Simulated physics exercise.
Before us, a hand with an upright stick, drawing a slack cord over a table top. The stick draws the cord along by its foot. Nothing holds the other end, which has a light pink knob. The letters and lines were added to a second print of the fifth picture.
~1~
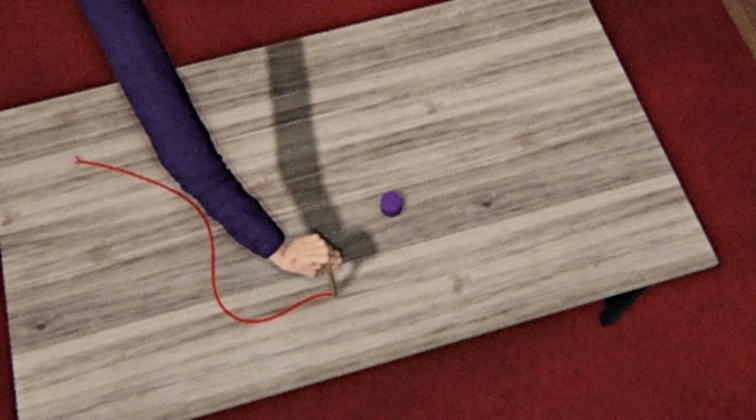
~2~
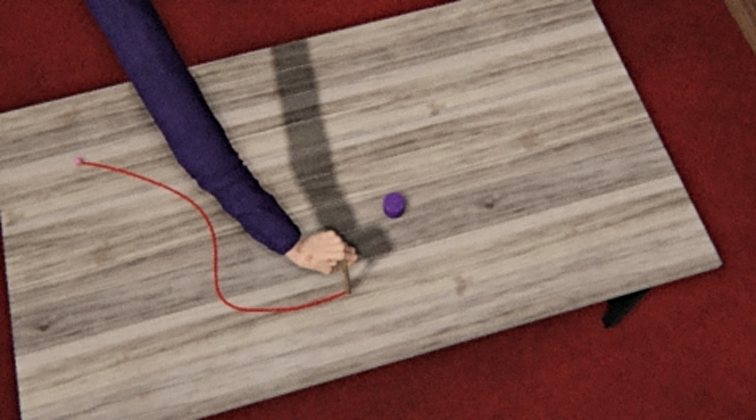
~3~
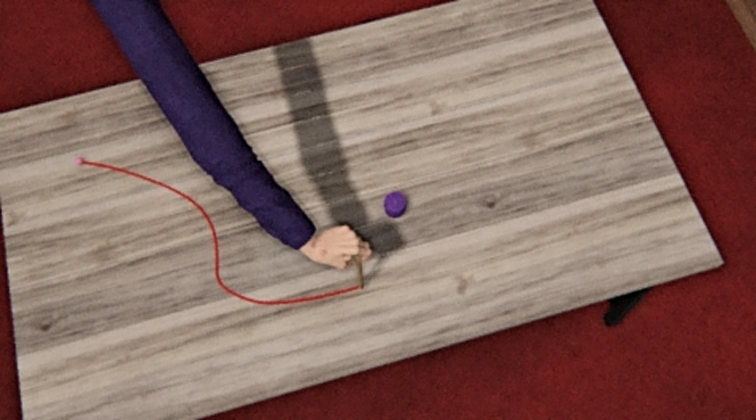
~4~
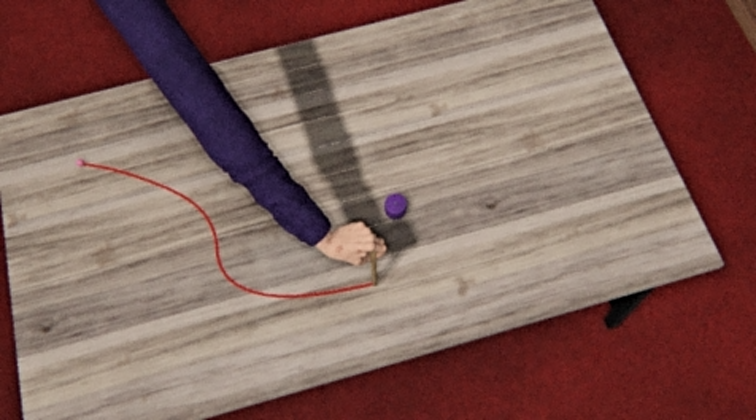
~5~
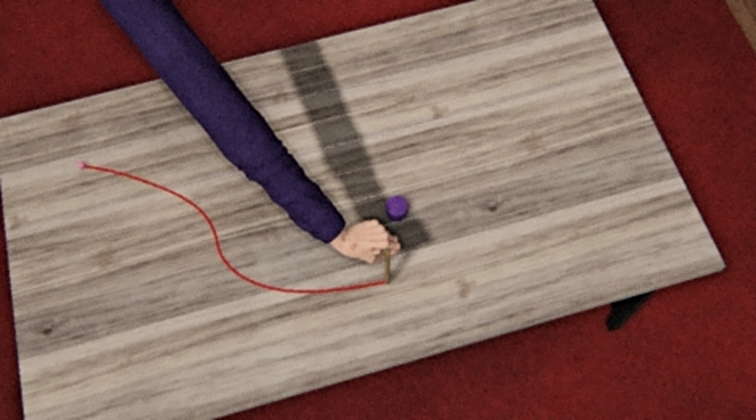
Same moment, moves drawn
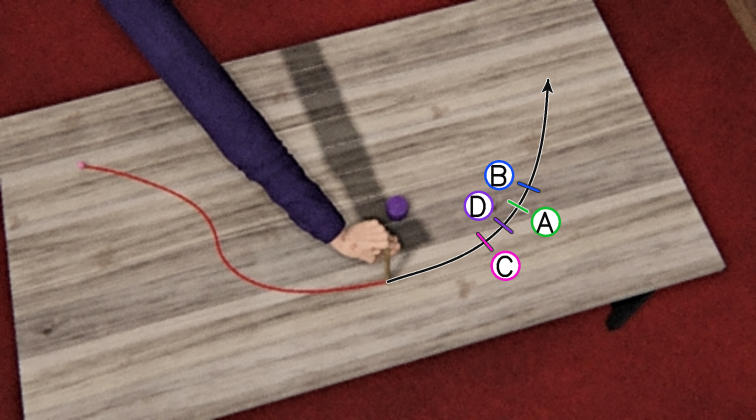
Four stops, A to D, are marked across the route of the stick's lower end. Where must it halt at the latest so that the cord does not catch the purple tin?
A is the last safe stop.
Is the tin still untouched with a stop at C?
Yes.
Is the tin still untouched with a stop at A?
Yes.
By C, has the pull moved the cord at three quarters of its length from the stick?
By then, yes.
On the copy, A at (518, 206); B at (528, 187); C at (485, 242); D at (503, 225); the route from (388, 282) via (518, 206) to (548, 80).
On A. First, foot of the stick (442, 265), middle of the cord (255, 234), free end (98, 168).
Then, foot of the stick (488, 239), middle of the cord (299, 232), free end (132, 181).
Finally, foot of the stick (518, 207), middle of the cord (332, 227), free end (159, 191); nothing has been touched.
By contrast, B brings the cord against the tin; C is safe but short; D is safe but short.
